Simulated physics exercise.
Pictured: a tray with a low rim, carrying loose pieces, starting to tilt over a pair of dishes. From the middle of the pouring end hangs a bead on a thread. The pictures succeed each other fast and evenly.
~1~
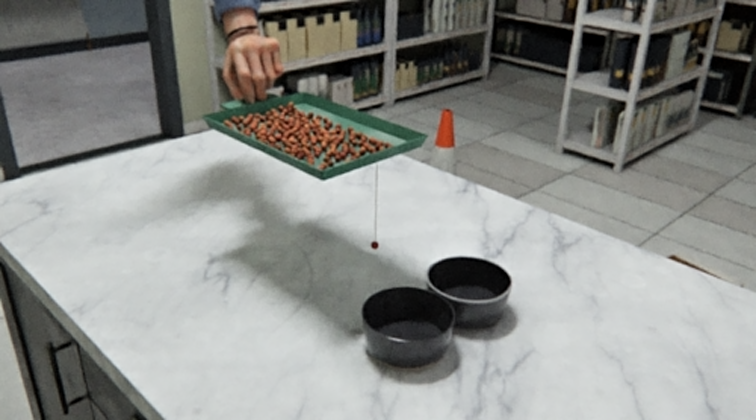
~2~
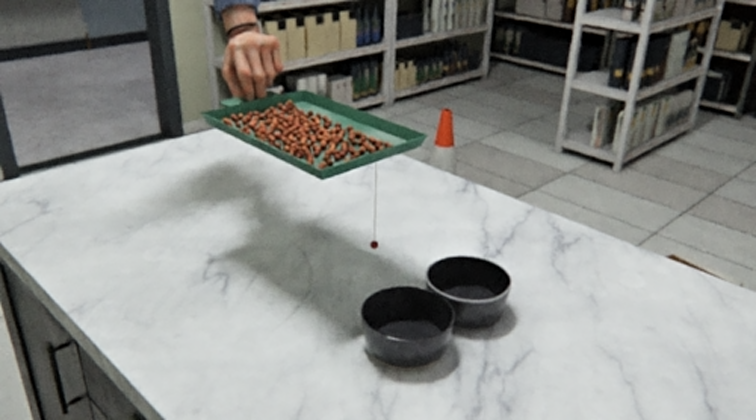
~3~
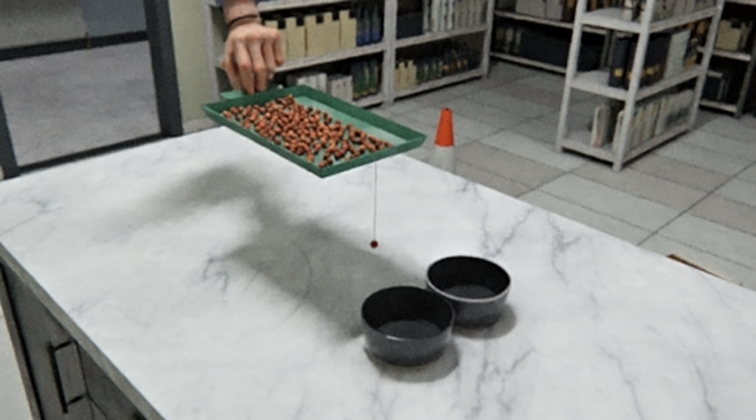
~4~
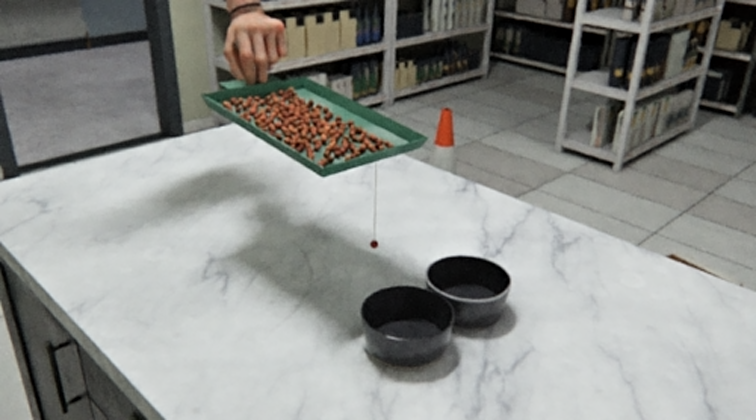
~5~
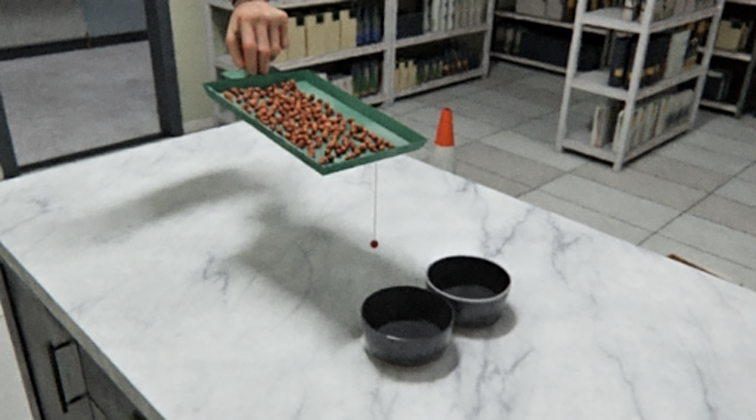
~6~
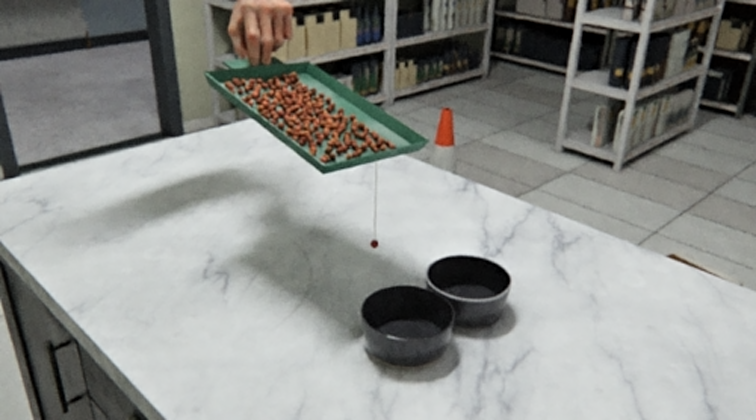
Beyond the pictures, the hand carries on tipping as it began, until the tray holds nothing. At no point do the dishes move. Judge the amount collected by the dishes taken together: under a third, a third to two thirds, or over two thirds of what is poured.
Under a third is collected.
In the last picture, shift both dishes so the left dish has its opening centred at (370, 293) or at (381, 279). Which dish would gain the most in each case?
The one on the right side, and then the one on the right side.
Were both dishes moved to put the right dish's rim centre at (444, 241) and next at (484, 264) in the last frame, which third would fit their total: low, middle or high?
In order: Beyond two thirds, then under a third.
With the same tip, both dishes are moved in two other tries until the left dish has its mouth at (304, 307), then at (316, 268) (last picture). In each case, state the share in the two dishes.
Near 10 % and 10 %.
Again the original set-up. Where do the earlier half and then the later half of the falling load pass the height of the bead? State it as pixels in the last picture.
I'd put it at roughly (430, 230), and after that at roughly (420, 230).
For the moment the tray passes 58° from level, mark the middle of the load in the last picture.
Somewhere around pixel (393, 139) in the last picture.
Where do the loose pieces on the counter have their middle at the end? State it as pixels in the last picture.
Near (433, 270).
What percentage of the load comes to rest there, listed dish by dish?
0 % left, 10 % right.
Soon after the last picture, tray tipped steeply; most on the tray; a stray few in the right dish; a stray few outside both; a small part in the air.
A little later, tray tipped right over; a stray few on the tray; a stray few in the right dish; most outside both; a small part in the air.
Later still, tray tipped past a quarter turn; a stray few in the left dish; a small part in the right dish; nearly all outside both.
At rest, tray tipped past a quarter turn; a stray few in the left dish; a small part in the right dish; nearly all outside both.
